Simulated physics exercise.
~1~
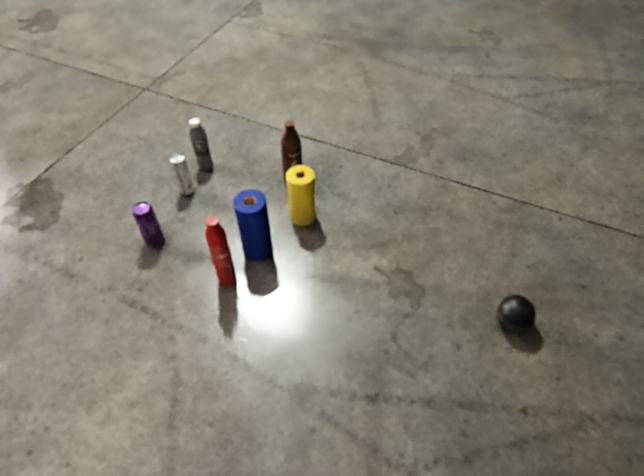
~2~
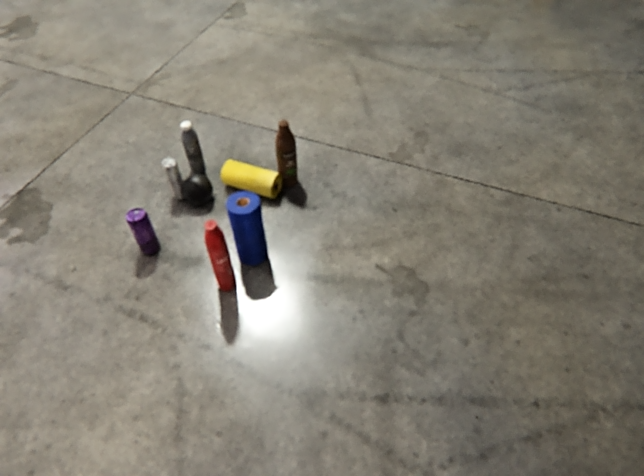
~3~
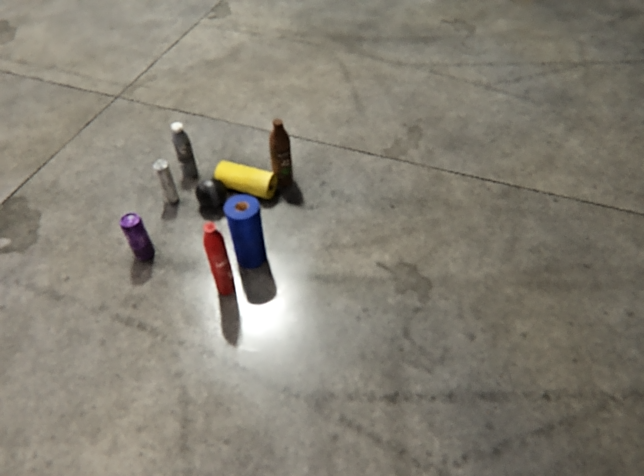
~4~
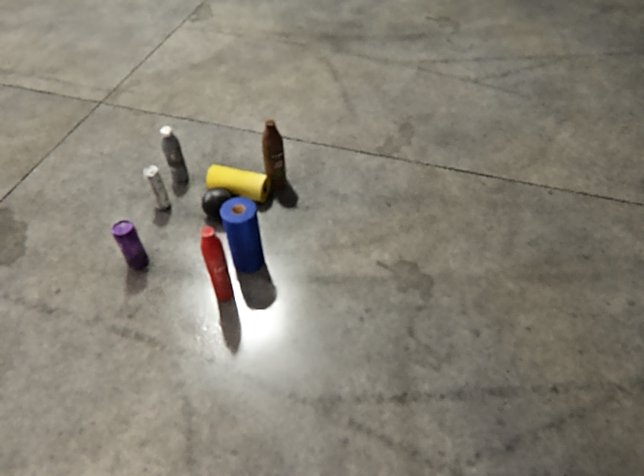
Blue roll staying upright among bottles and cans on a concrete floor as a black ball rolls in and the yellow roll topples.
